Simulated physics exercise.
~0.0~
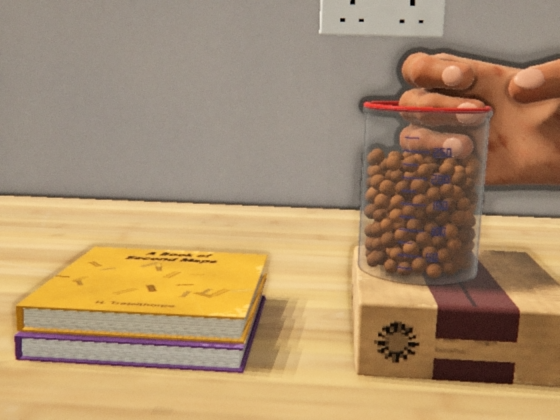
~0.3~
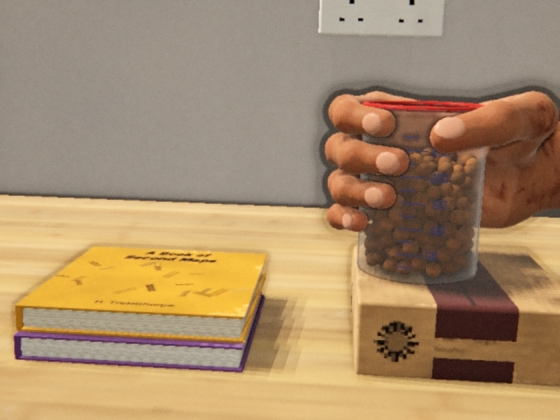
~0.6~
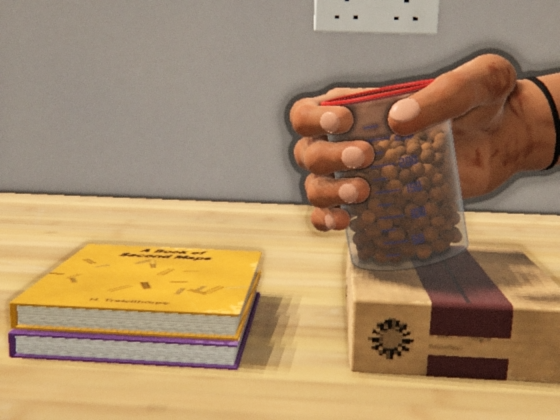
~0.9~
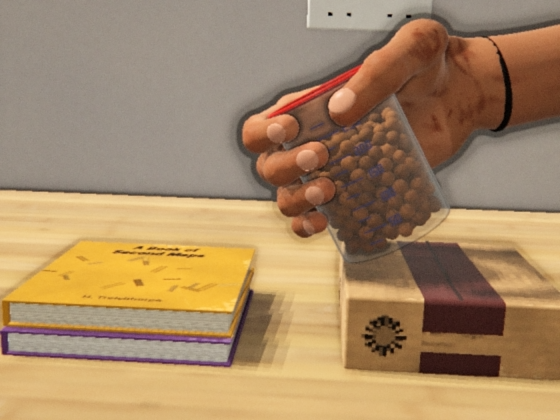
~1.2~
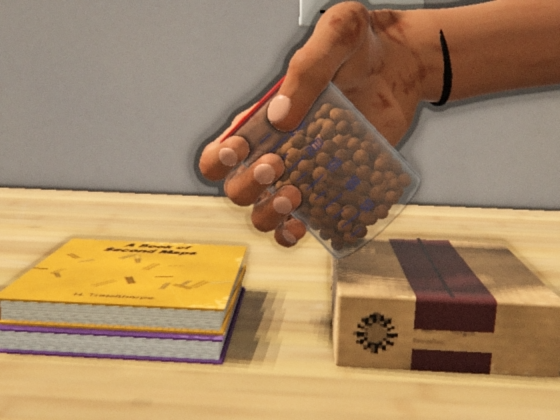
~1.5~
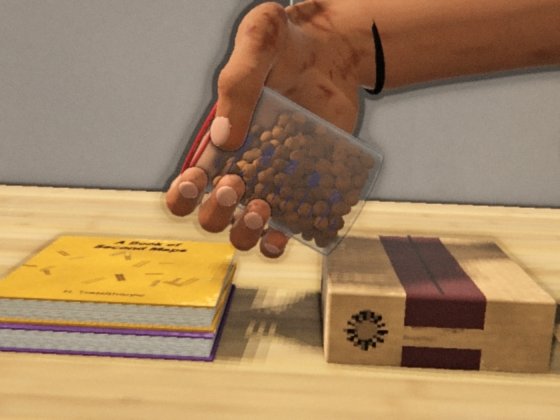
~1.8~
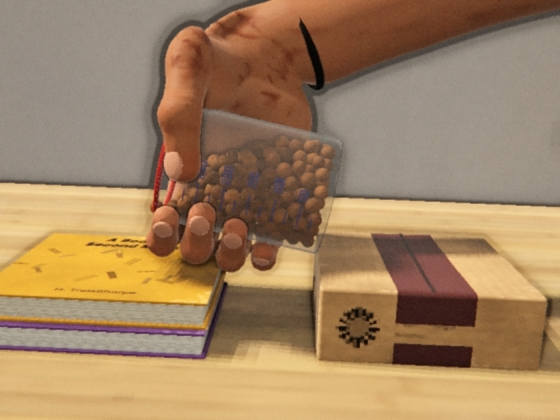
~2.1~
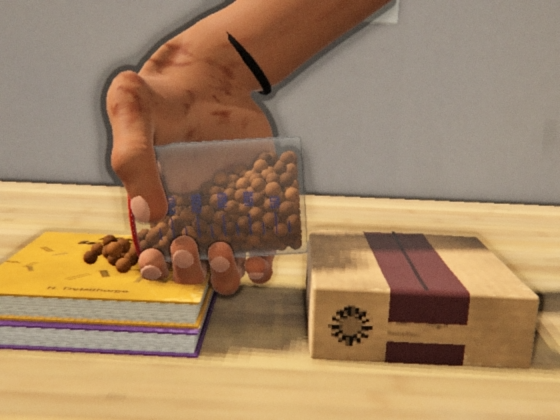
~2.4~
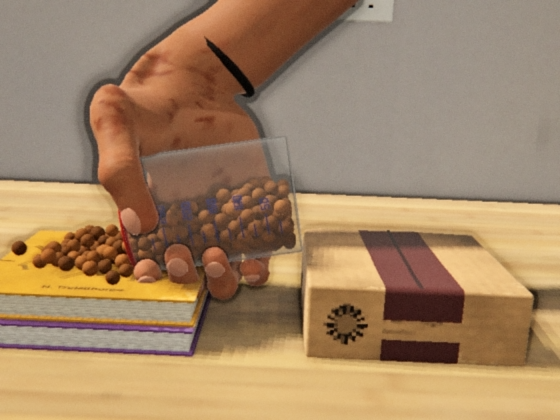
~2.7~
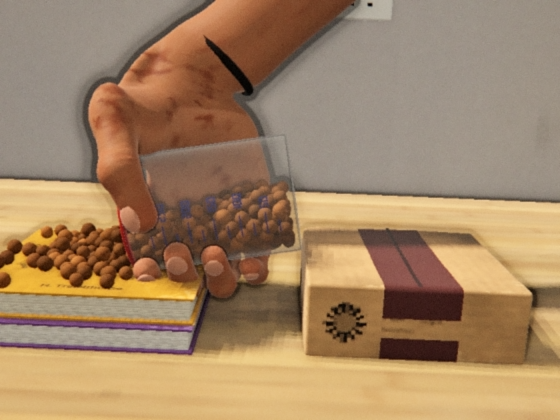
A hand reaches in from the right and closes around a clear, red-rimmed beaker of brown balls, a few blue ones among them, standing on a cardboard box with a dark stripe. It lifts the beaker and tilts it left, toward two stacked books, a yellow one on top. As the view drifts slightly right, the beaker swings across the gap and turns onto its side, its contents still inside at first. Its mouth comes down over the books and balls begin tumbling out. They spread across the yellow cover, while most remain inside the beaker, still held on its side.
